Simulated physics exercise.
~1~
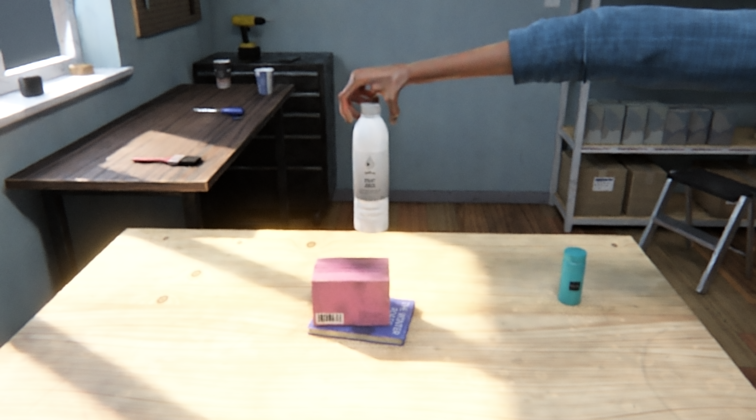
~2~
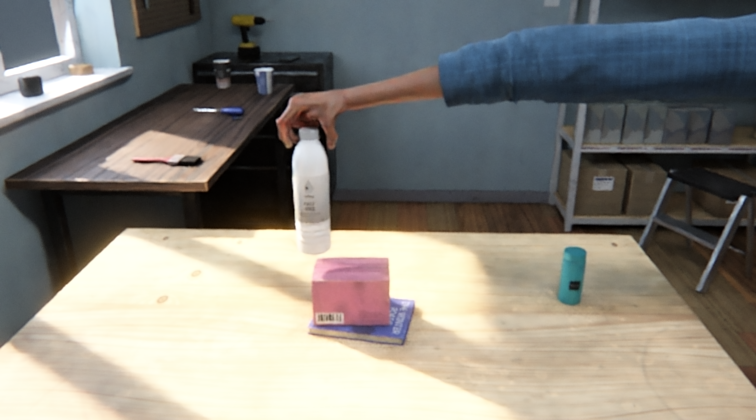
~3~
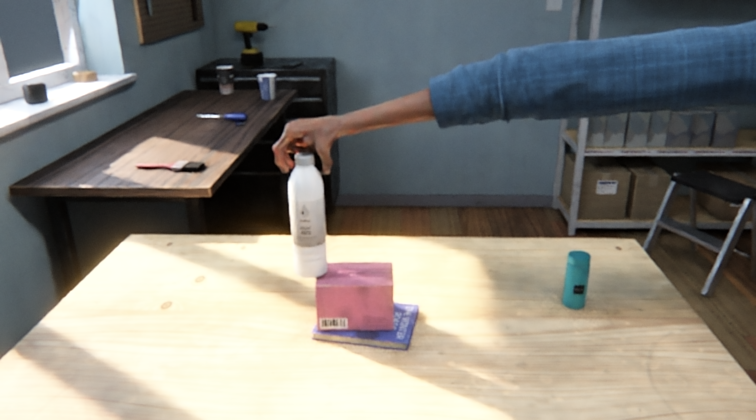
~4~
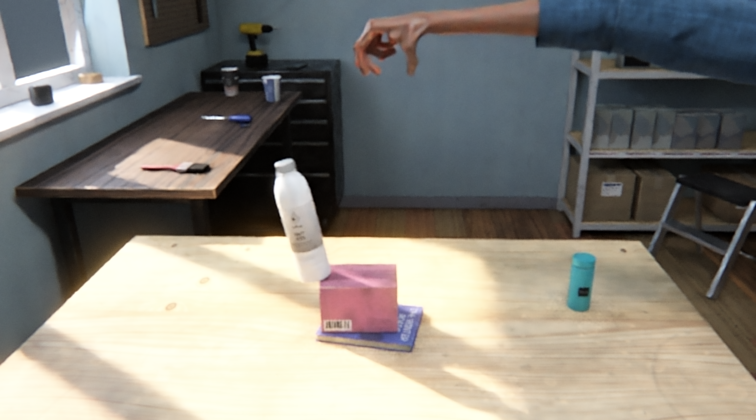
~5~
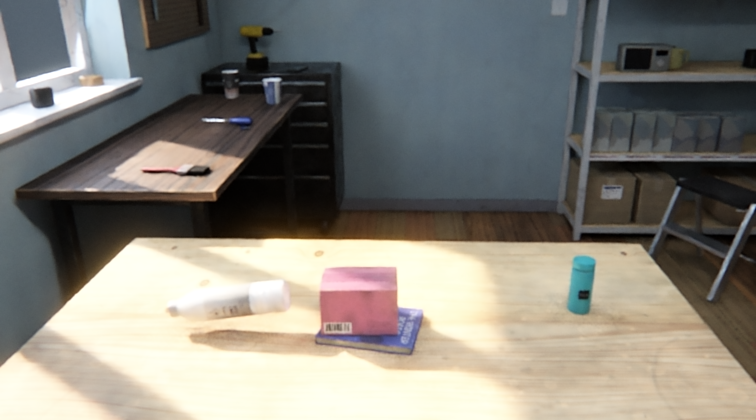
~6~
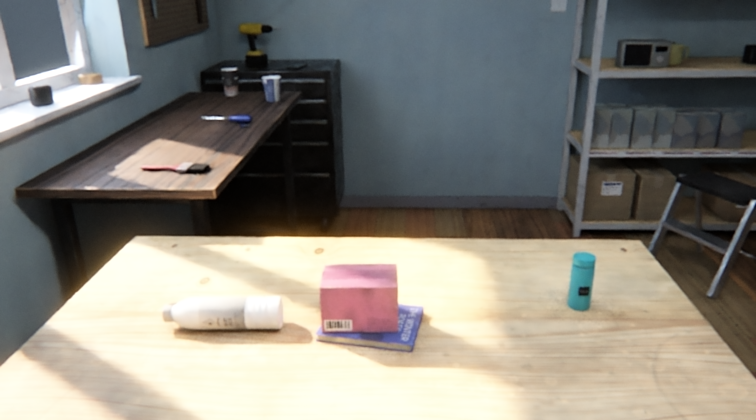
A white bottle hangs from a hand in a blue sleeve above a pale wooden table, seen from the front by a slightly swaying camera in a workshop with a dark bench, a drawer cabinet and metal shelves. On the table, a pink box sits on a blue book, with a turquoise shaker to the right. The hand carries the bottle left and lowers it by the box's back left edge. It lets go and withdraws, and the bottle tilts left and topples. It ends lying on its side left of the box, while the other things stay in place.
